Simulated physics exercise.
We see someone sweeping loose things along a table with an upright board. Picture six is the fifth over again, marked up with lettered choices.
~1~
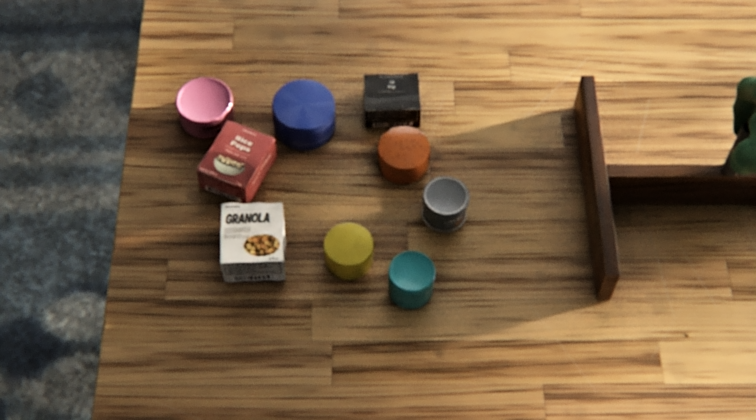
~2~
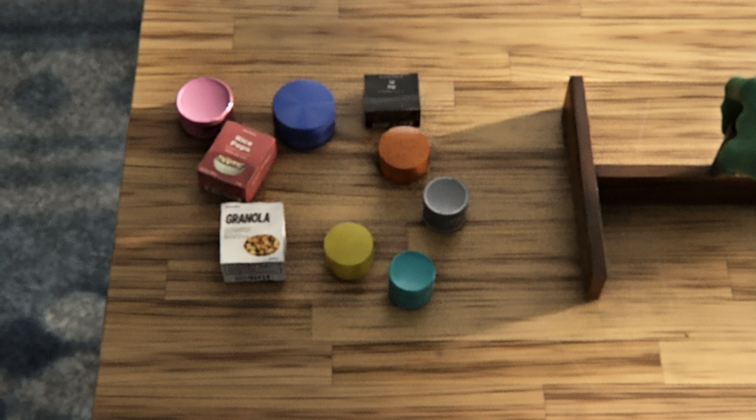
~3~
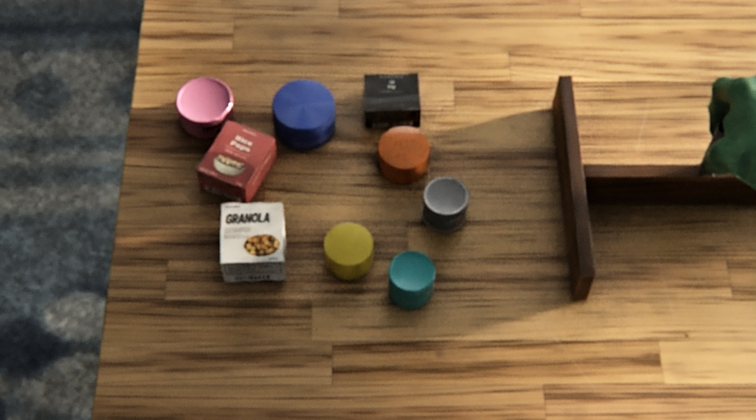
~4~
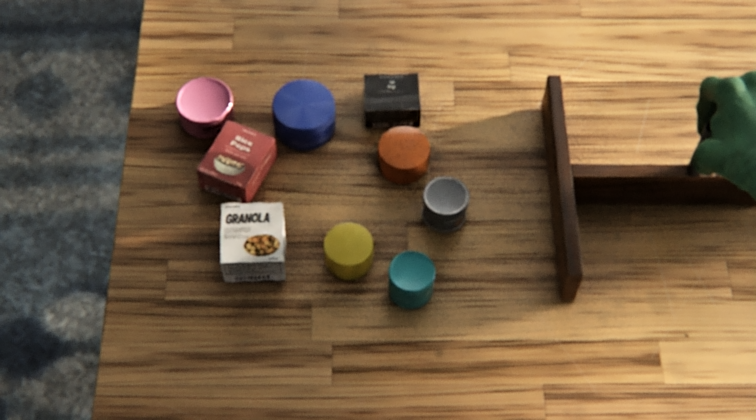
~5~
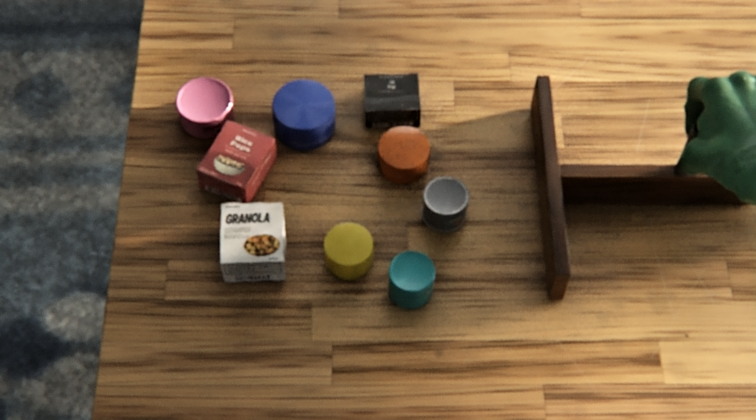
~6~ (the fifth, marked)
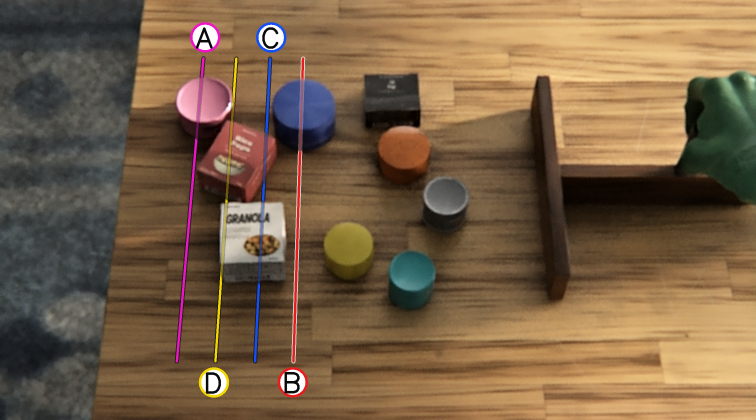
To begin with, several tubs, tins and boxes, including a granola box, sit on a wooden table, with an upright board to their right. A green-gloved hand at the right edge then pushes the board slowly leftward, narrowing the gap to the grey tin, while the loose things stay still.
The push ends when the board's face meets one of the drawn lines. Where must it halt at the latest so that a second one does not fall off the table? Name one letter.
The farthest such stop is D.
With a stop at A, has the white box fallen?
By then, yes.
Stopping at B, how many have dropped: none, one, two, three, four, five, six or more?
In all, none.
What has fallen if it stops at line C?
The pink tub.
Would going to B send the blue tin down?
No.
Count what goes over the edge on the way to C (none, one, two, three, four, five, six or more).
One.
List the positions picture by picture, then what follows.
In the first frame, pink tub (206, 108); blue tin (304, 115); orange pot (403, 155).
In the second frame, board (589, 170); grey tin (445, 205).
In the third frame, board (576, 170); black packet (391, 100).
In the fourth frame, board (565, 170); turquoise tub (411, 280).
In the fifth frame, board (553, 170); pink tub (206, 108); blue tin (304, 115); orange pot (403, 155).
On the marked copy, A at (191, 198); B at (299, 198); C at (263, 198); D at (227, 198).
With D. Early on, board (437, 170); grey tin (406, 205); pink tub (206, 108).
Further on, board (319, 170); pink tub (171, 103); blue tin (226, 112).
At the end, board (229, 170); pink tub over the edge; blue tin (141, 113); one fallen.
As for the rest, A drops four; B is within the limit but short; C is within the limit but short.
